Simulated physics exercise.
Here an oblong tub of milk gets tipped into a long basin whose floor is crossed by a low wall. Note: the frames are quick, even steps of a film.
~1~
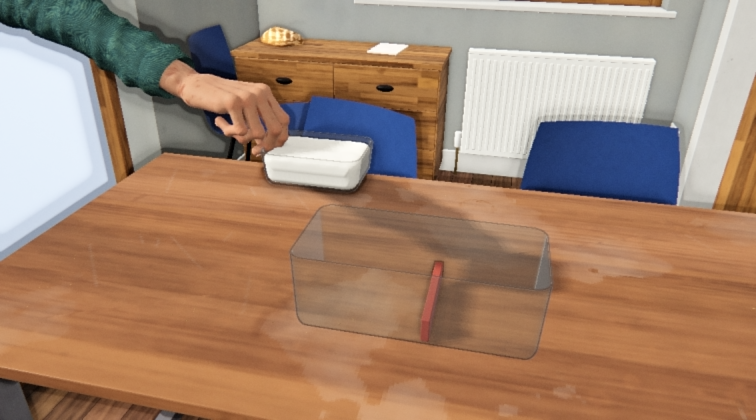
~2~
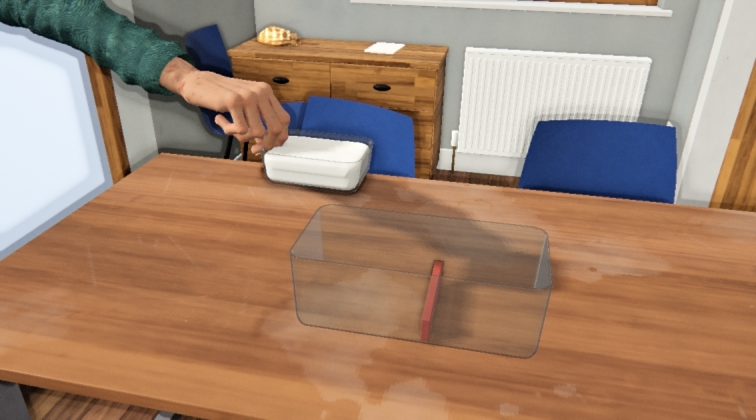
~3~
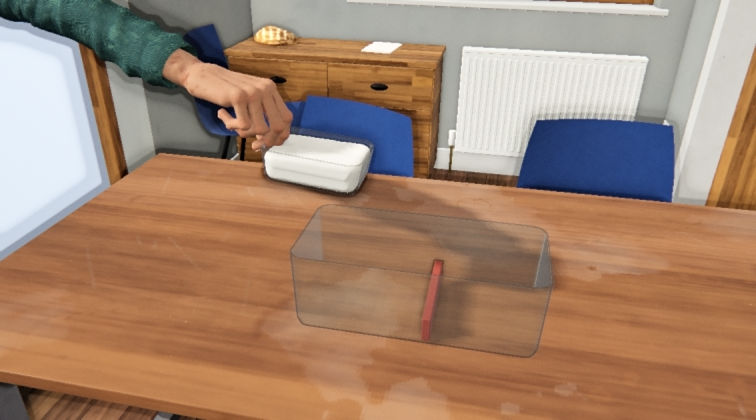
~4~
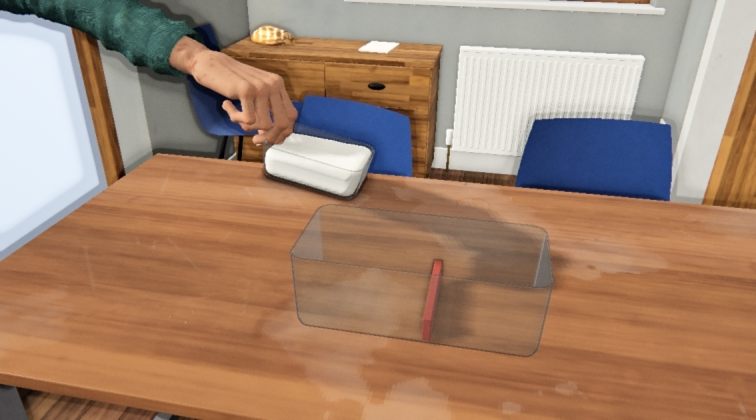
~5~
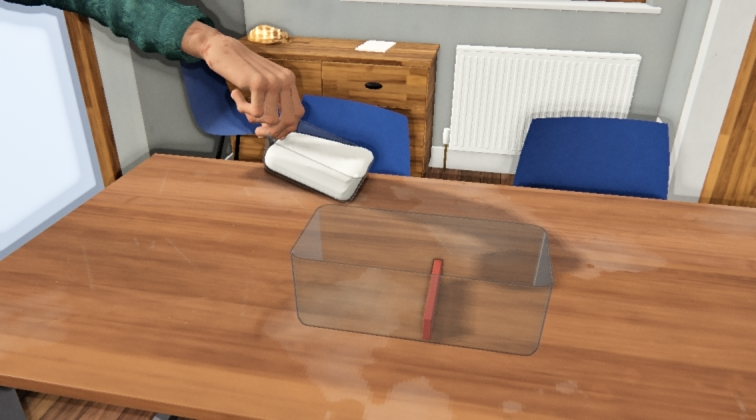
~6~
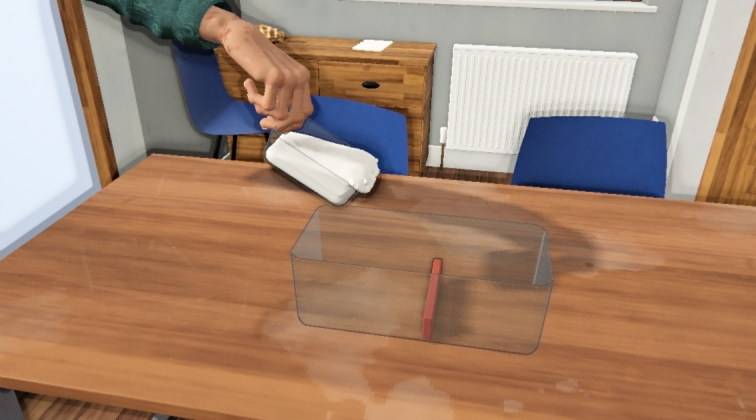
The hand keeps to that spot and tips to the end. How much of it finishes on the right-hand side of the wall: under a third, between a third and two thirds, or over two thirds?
The share right of the wall fails to reach one third.
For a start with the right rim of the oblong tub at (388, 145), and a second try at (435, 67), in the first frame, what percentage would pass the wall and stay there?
20 %, 75 %.
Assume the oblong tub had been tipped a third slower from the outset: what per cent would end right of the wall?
I'd estimate about 5 percent ends up there.
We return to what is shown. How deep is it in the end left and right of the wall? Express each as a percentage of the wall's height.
I'd say close to 40 per cent on the left side and 0 on the right.
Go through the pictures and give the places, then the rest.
In the first picture, tilt 0°; pouring edge (367, 151); surface from (275, 145) to (366, 153); the long basin's rim runs from (306, 229) to (549, 259); the wall's top is at (433, 290).
In the second picture, tilt 1°; pouring edge (367, 152); surface from (275, 144) to (366, 155).
In the third picture, tilt 6°; pouring edge (368, 156); surface from (275, 143) to (367, 156).
In the fourth picture, tilt 12°; pouring edge (369, 161); surface from (276, 142) to (368, 158).
In the fifth picture, tilt 21°; pouring edge (368, 169); surface from (276, 141) to (367, 161); 3 per cent is over the edge.
In the sixth picture, tilt 31°; pouring edge (367, 177); surface from (276, 140) to (357, 163); 11 per cent is over the edge.
A moment on, the oblong tub is tipped on its side and 6 per cent is still to pour, 69 is left of the wall and 0 right of it.
Next, the oblong tub is tipped right over and 1 per cent is still to pour, 90 is left of the wall and 5 right of it.
Then the oblong tub is tipped right over and 0 per cent is still to pour, 91 is left of the wall and 8 right of it.
Later the oblong tub is tipped right over and 0 per cent is still to pour, 91 is left of the wall and 8 right of it.
Finally, 91 per cent lies left of the wall, 8 right of it and 2 outside.
